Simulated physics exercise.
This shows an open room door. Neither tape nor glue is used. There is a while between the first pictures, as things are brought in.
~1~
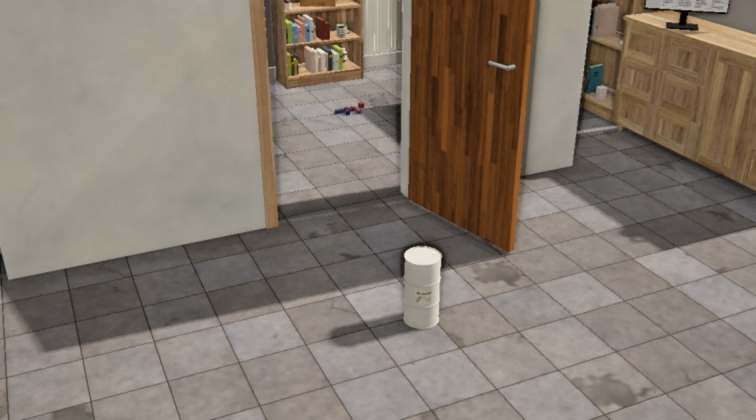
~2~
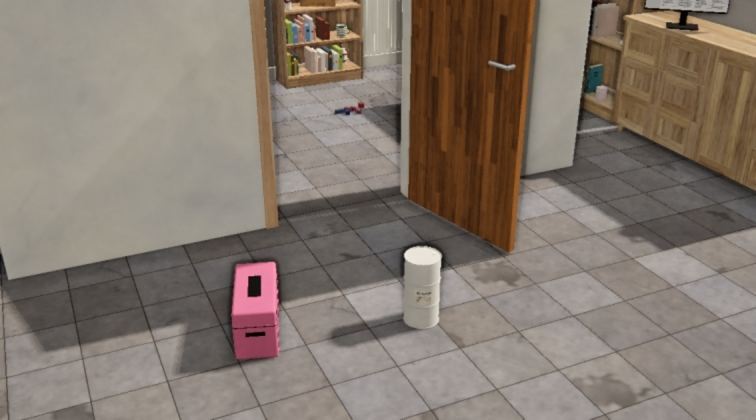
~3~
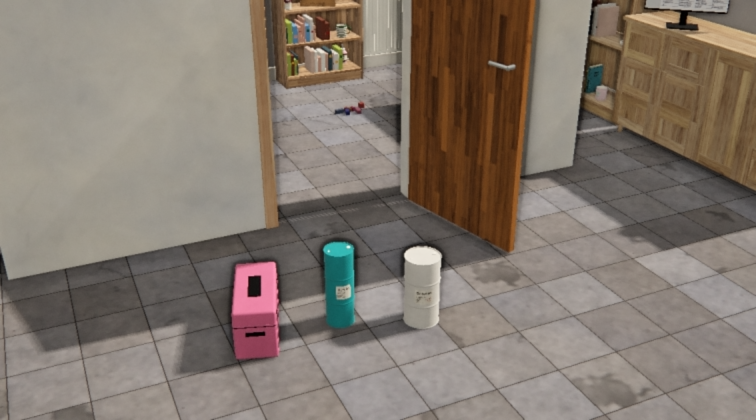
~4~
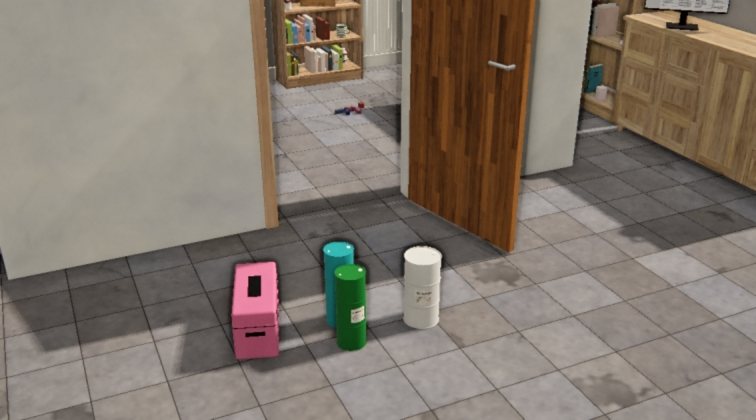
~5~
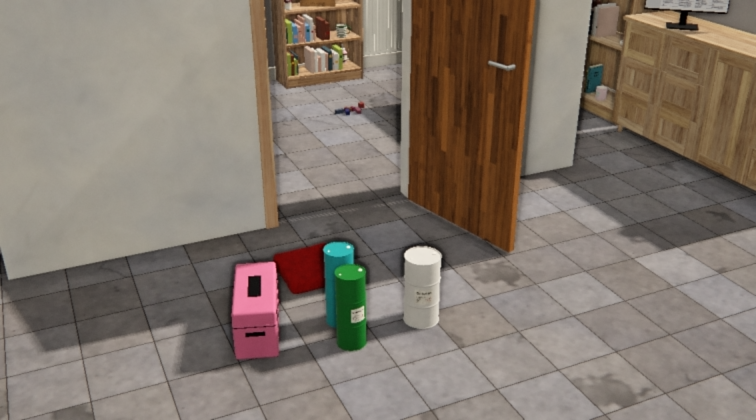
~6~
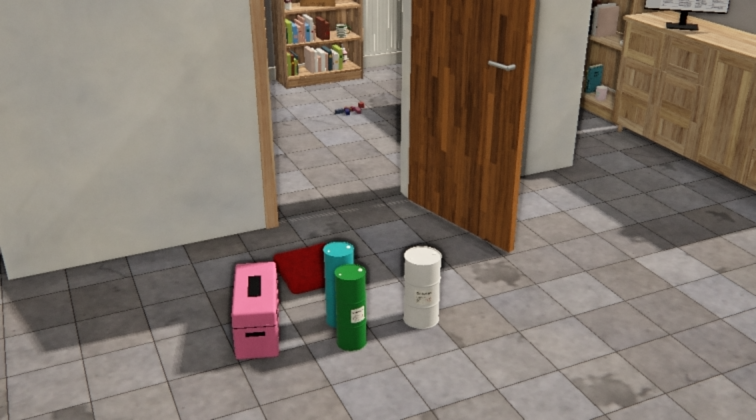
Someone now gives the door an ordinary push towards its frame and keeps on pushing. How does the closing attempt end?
The door makes it to the frame.
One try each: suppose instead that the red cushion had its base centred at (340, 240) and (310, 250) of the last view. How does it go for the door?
It gets caught first and gets caught second.
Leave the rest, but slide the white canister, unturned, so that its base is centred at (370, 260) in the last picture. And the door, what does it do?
In the end the door is hindered.
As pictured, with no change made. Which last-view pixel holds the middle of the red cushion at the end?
Near pixel (303, 268).
Then, 0.70 s on from there, door at 79°.
Then, 1.20 s on from there, door at 45°.
Then, 1.60 s on from there, door at 16°; red cushion shifted a little near (304, 268).
In the end, door at 0°; all 5 unmoved. At the end, from the last picture's camera, red cushion near (304, 268).
